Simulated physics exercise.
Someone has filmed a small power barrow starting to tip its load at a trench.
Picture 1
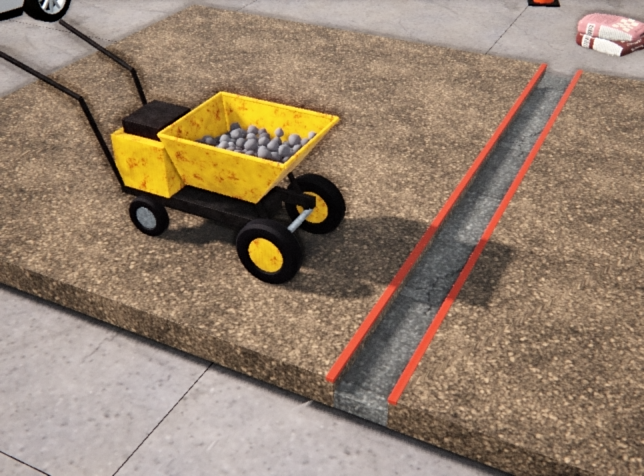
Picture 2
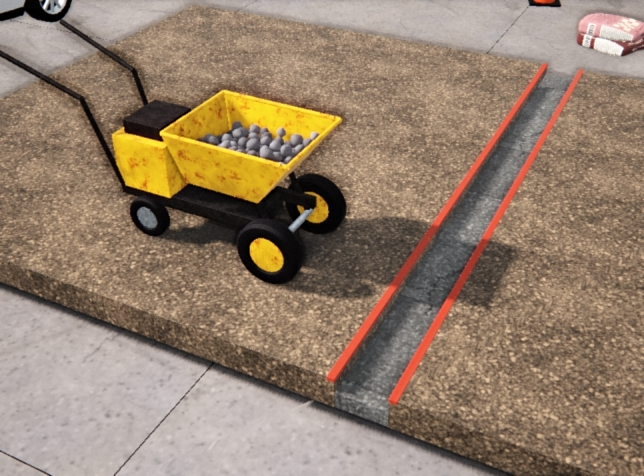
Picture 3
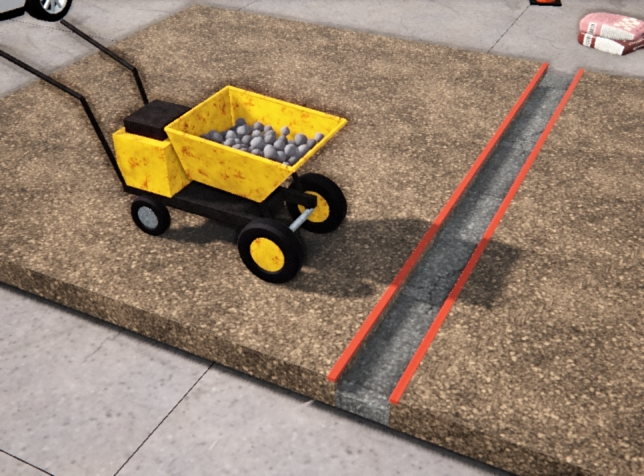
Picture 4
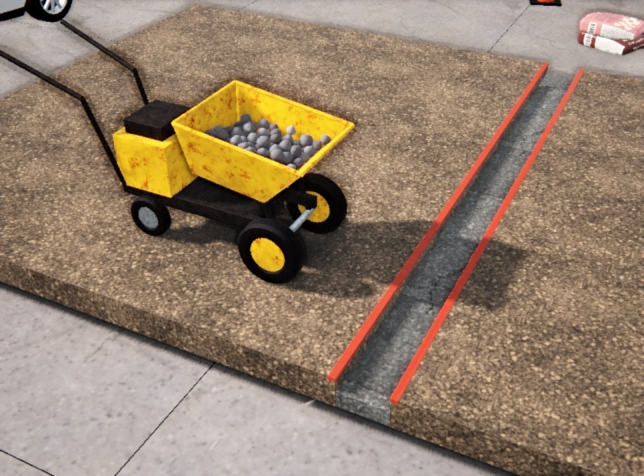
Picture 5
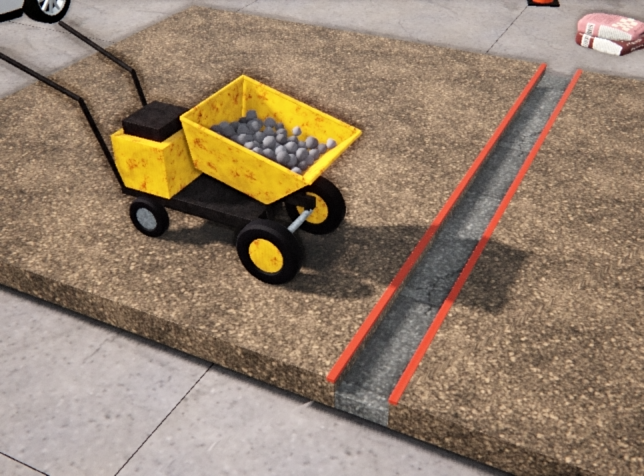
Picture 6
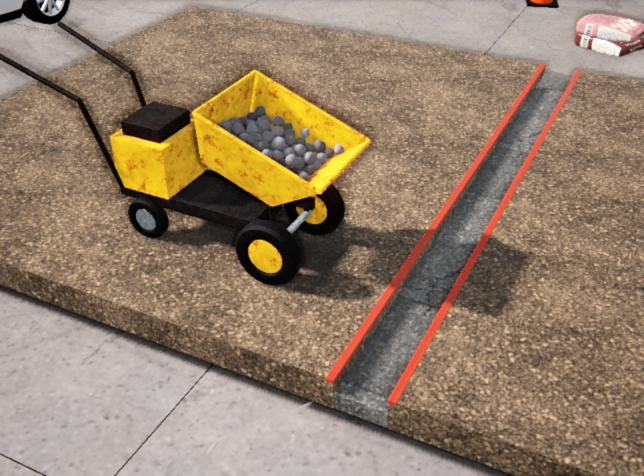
On a slab of brown gravelly ground, a yellow skip full of round grey stones slowly tilted forward on its small four-wheeled barrow, facing a narrow red-edged trench, while the wheels stayed still.
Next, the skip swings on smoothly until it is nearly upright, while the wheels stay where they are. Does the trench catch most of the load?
Yes, the greater part of the load will drop inside the trench.
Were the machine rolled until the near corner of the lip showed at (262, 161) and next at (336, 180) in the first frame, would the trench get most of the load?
The first try ends with the greater portion between the edges, the second with the lesser portion.
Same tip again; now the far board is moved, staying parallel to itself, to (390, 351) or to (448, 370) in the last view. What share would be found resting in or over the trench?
I'd put it near 50 in a hundred, then near 100 in a hundred.
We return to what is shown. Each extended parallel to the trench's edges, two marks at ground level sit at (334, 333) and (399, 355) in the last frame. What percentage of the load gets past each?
I'd put it near 100 in a hundred, then near 20 in a hundred.
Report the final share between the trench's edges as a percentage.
Around 90 per cent.
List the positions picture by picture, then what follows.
The first picture shows lip of the skip (284, 167), level; top of the load (250, 156), round cobbles; first edge of the trench (356, 339); far edge (416, 359), the trench over half as wide as the skip, and shallow for its width.
The second picture shows lip of the skip (287, 168), tipped barely; top of the load (254, 145).
The third picture shows lip of the skip (293, 170), tipped barely; top of the load (248, 142).
The fourth picture shows lip of the skip (301, 175), tipped a little; top of the load (242, 141).
The fifth picture shows lip of the skip (309, 182), tipped a little; top of the load (242, 131).
The sixth picture shows lip of the skip (319, 192), tipped clearly; top of the load (241, 133); first edge of the trench (356, 340); far edge (416, 360).
Just after the last frame, skip tipped steeply; every one in the skip.
A moment on, skip tipped right over; the larger part in the skip; just a few short of the trench; roughly a quarter in or heaped over the trench; about a tenth falling.
Further on, skip tipped right over; about a tenth short of the trench; almost all in or heaped over the trench; just a few beyond it.
When it is over, skip tipped right over; about a tenth short of the trench; almost all in or heaped over the trench; just a few beyond it.
